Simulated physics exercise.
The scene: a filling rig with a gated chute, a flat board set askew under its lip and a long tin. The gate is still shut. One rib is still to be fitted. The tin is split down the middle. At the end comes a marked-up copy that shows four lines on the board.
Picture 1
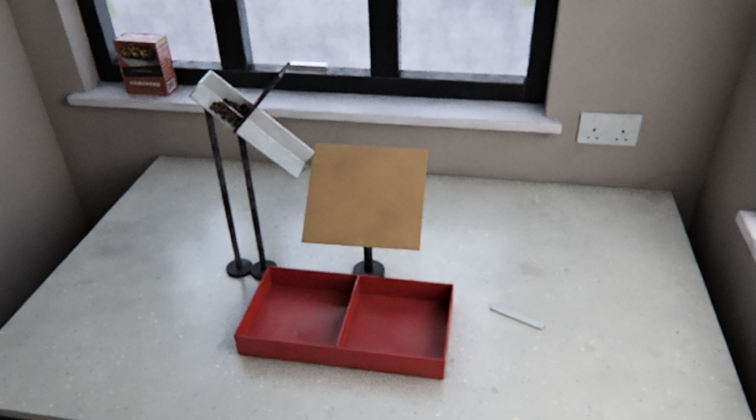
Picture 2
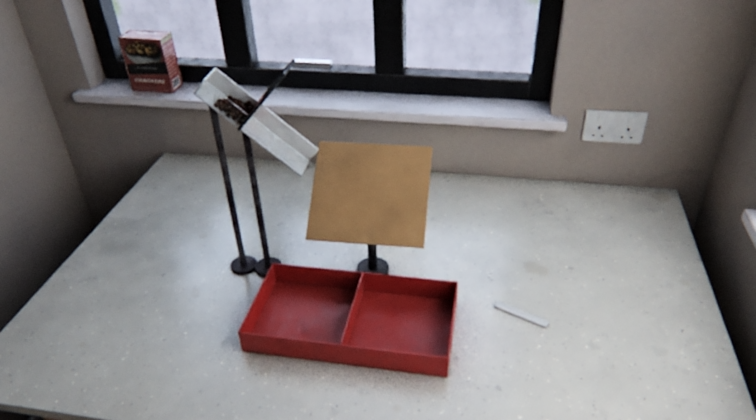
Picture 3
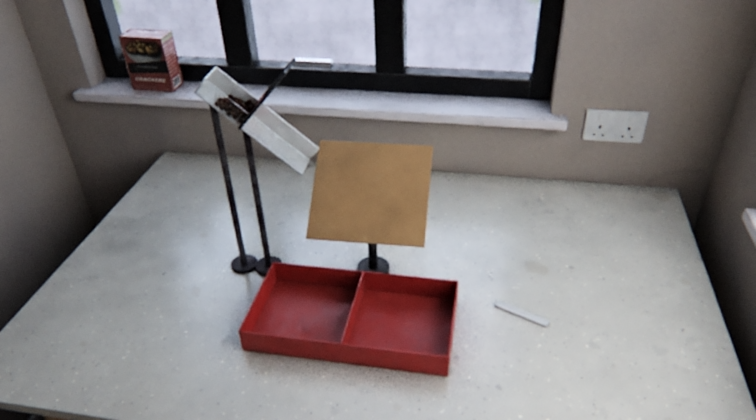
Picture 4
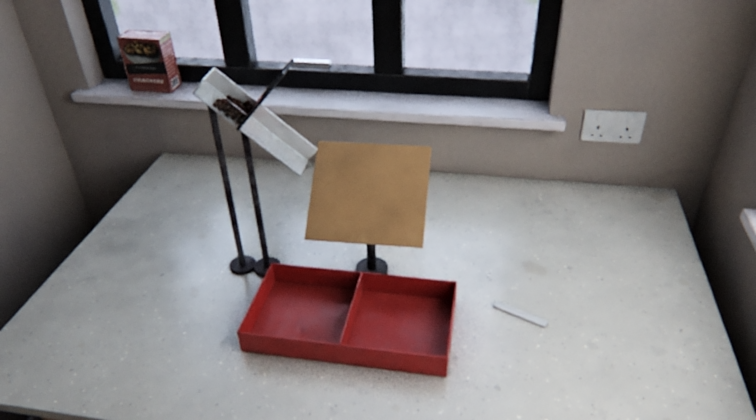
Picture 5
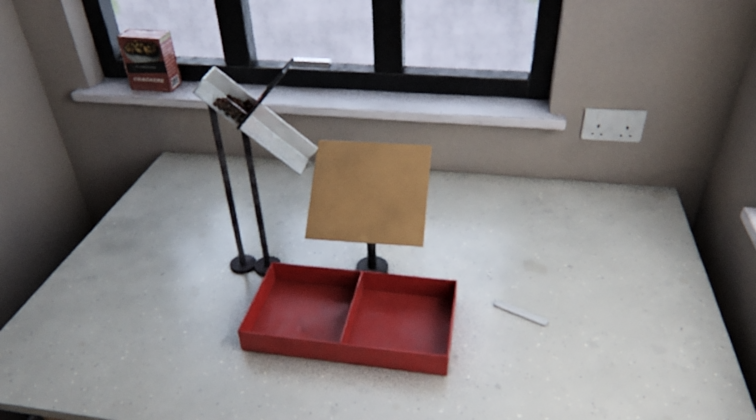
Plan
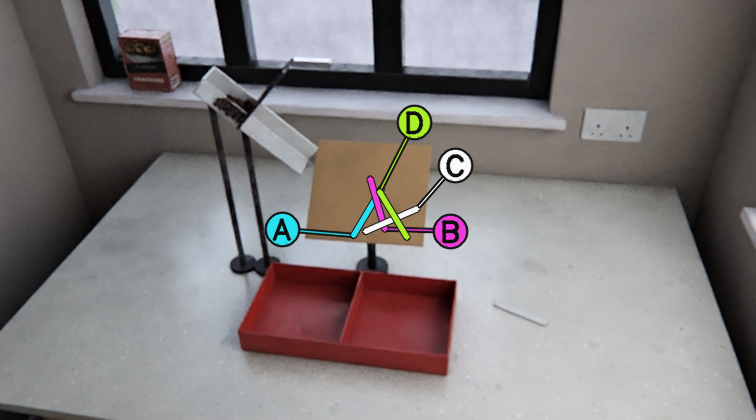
A red divided tray sits below a tilted tan board and white chute, all still.
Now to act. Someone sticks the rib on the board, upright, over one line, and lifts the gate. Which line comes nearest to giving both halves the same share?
C beats the others.
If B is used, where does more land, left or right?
More lands on the right.
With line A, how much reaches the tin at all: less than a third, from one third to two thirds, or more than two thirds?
It is more than two thirds.
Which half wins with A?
More lands on the left.
On the marked copy, line A from (381, 188) to (353, 235); line B from (370, 179) to (384, 229); line C from (416, 208) to (365, 231); line D from (379, 191) to (406, 237).
Choosing A, of what is caught, the larger part in the left half, about a tenth in the right.
Choosing B, of what is caught, about a tenth in the left half, almost all in the right.
Choosing C, of what is caught, roughly half in the left half, roughly half in the right.
Choosing D, of what is caught, about a tenth in the left half, almost all in the right.
